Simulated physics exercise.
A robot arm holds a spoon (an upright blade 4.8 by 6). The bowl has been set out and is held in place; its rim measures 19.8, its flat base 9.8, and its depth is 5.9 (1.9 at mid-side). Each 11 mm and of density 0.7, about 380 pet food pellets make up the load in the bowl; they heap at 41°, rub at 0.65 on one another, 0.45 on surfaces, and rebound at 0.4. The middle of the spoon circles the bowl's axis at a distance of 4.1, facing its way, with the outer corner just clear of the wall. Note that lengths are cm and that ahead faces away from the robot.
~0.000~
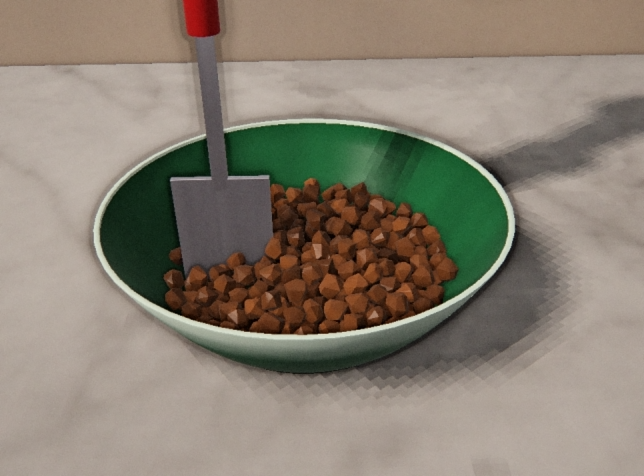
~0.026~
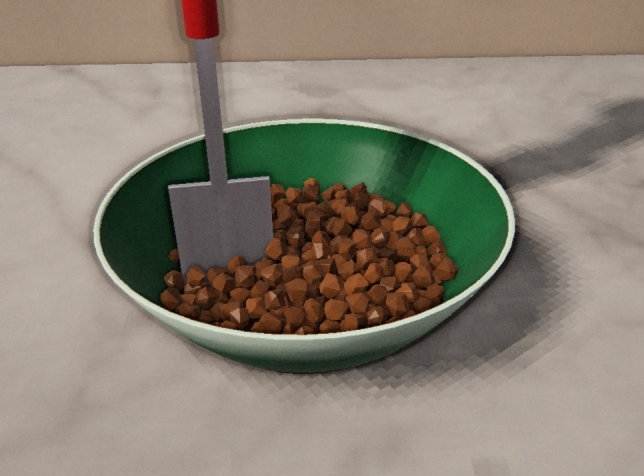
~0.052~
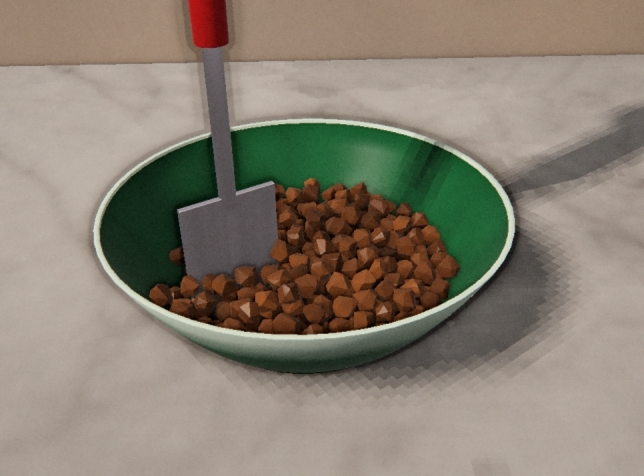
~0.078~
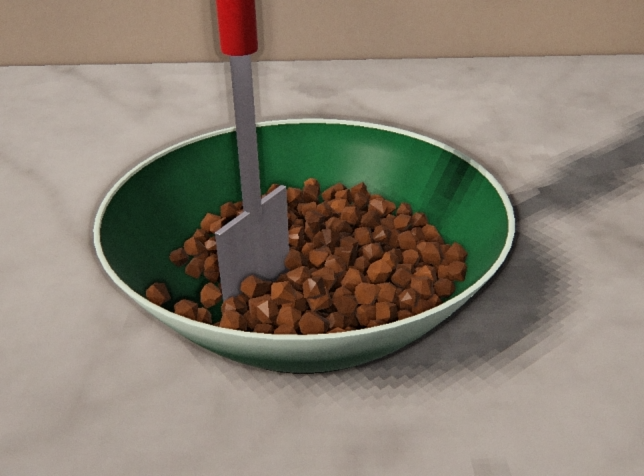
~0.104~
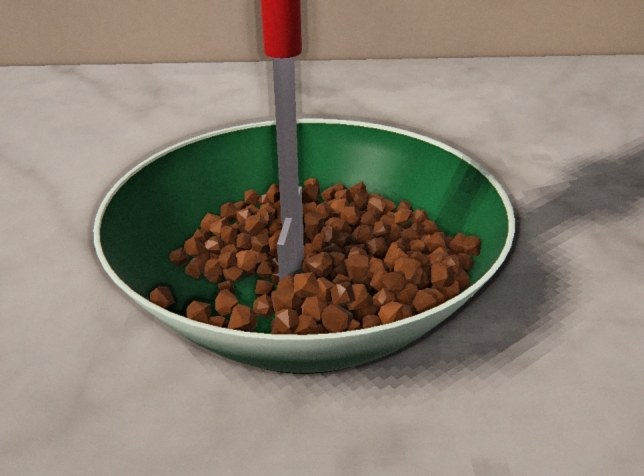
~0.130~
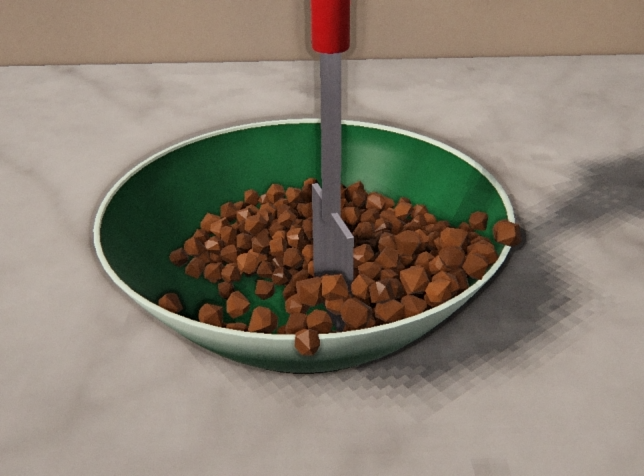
A red-handled spatula with a flat gray blade swept rightward through brown chunks in a green bowl, turning as it went and piling them toward the right, while a few rode up onto the rim.
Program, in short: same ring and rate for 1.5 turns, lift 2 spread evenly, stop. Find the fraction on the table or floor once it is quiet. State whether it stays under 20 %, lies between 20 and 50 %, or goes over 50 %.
It lies between 20 and 50 %.
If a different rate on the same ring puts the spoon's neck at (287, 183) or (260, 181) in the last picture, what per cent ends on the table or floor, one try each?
Roughly 20 per cent on the first try and 10 per cent on the second.
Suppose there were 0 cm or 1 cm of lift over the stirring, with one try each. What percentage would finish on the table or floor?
Around 40 percent, then 40 percent.
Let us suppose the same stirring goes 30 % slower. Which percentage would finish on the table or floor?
Then roughly 15 %.
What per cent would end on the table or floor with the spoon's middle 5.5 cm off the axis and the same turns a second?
Then about 10 per cent.
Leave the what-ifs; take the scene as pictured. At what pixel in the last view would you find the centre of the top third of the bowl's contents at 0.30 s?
I'd put it at around (287, 148).
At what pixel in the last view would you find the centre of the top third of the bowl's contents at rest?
Near (285, 289).
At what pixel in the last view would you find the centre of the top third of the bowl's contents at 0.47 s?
(236, 304).
By 0.30 s, 272° round, highest piece 11 above the table; 299 in the bowl, 19 on the table or floor, 57 in flight or on the tool.
By 0.47 s, 78° round, highest piece 8 above the table; 252 in the bowl, 106 on the table or floor, 17 in flight or on the tool.
By 0.76 s, 180° round, highest piece 6 above the table; 241 in the bowl, 134 on the table or floor.
By 1.46 s, 180° round, highest piece 4 above the table; 241 in the bowl, 134 on the table or floor.
Final count, 241 in the bowl, 134 on the table or floor. That is 36 % on the table or floor.
